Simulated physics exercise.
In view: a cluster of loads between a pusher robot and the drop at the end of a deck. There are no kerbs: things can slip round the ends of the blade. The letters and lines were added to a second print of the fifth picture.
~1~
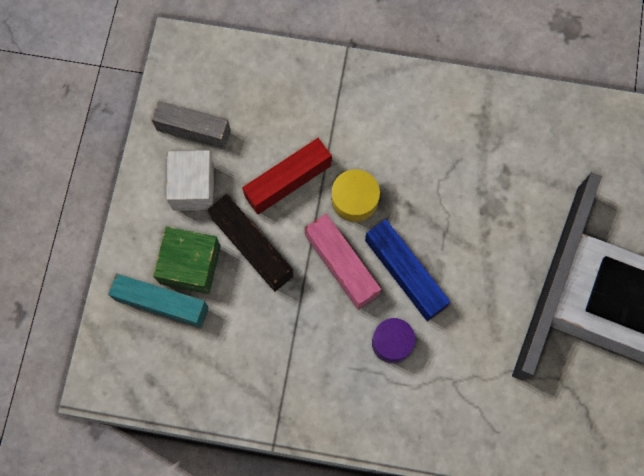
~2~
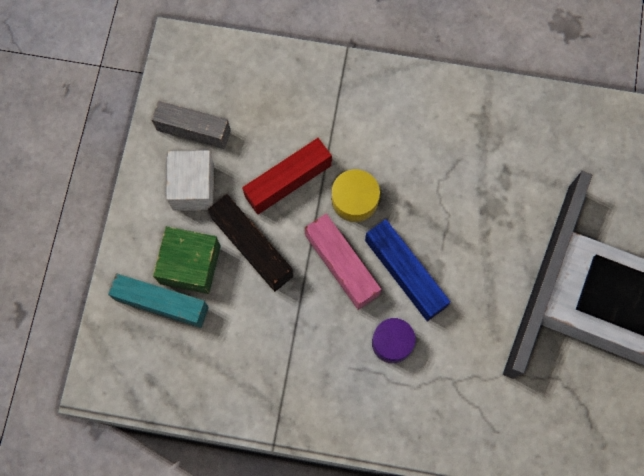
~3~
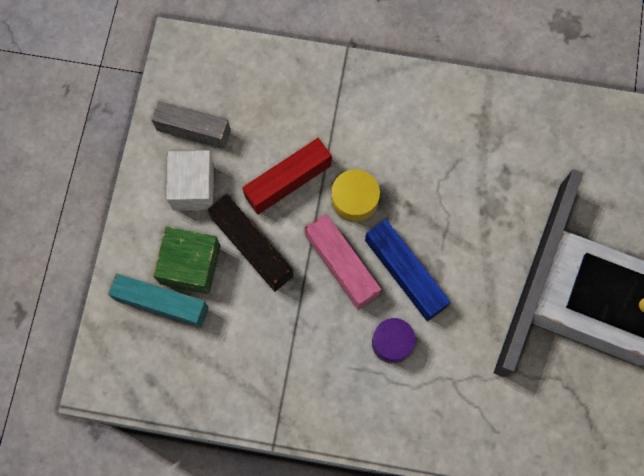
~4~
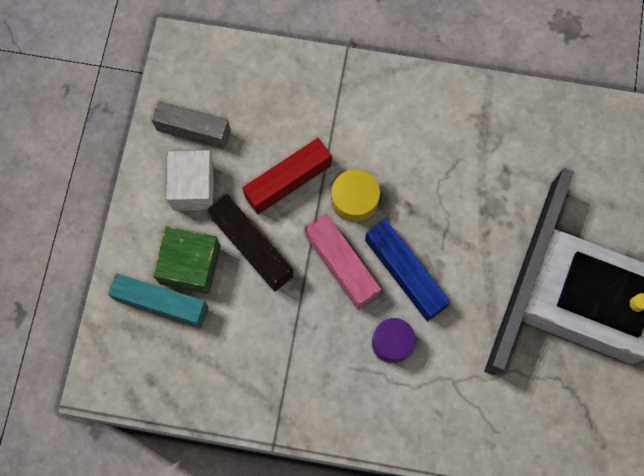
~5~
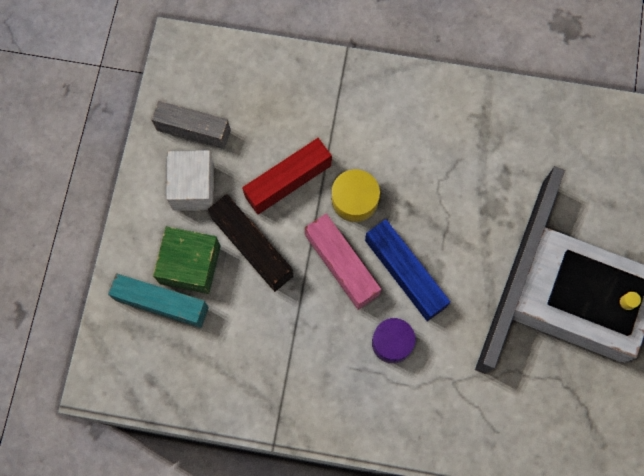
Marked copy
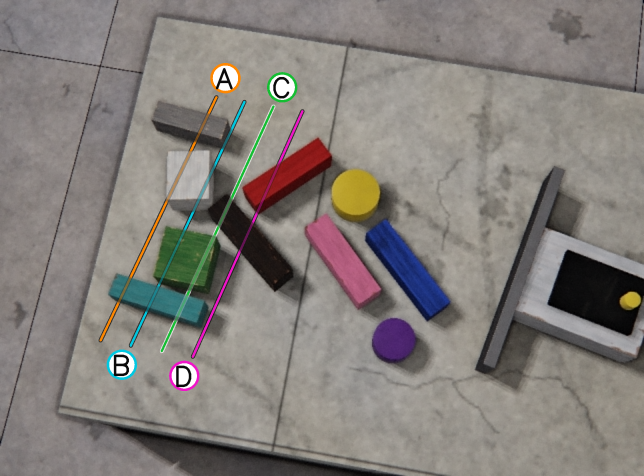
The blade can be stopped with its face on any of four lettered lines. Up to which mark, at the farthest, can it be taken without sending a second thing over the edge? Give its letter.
Line C.
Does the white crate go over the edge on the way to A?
Yes.
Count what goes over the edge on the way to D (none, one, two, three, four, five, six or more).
By then, none.
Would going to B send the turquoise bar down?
Yes.
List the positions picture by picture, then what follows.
The first frame shows yellow canister (356, 196); white crate (191, 182); blue stick (407, 270).
The second frame shows robot (620, 294); red stick (288, 176).
The third frame shows robot (611, 293); turquoise bar (159, 301).
The fourth frame shows robot (601, 291); black bar (251, 243).
The fifth frame shows robot (591, 289); grey bar (191, 125); yellow canister (356, 196); white crate (191, 182).
On the marked copy, A at (161, 215); B at (190, 219); C at (220, 225); D at (250, 230).
Following C. Soon after the start, robot (478, 270); purple canister (353, 328); yellow canister (350, 180).
Later, robot (367, 251); white crate (168, 152); grey bar (192, 120).
In the end, robot (282, 237); green crate over the edge; turquoise bar (93, 301); one fallen.
As for the rest, A drops five; B drops four; D is within the limit but short.
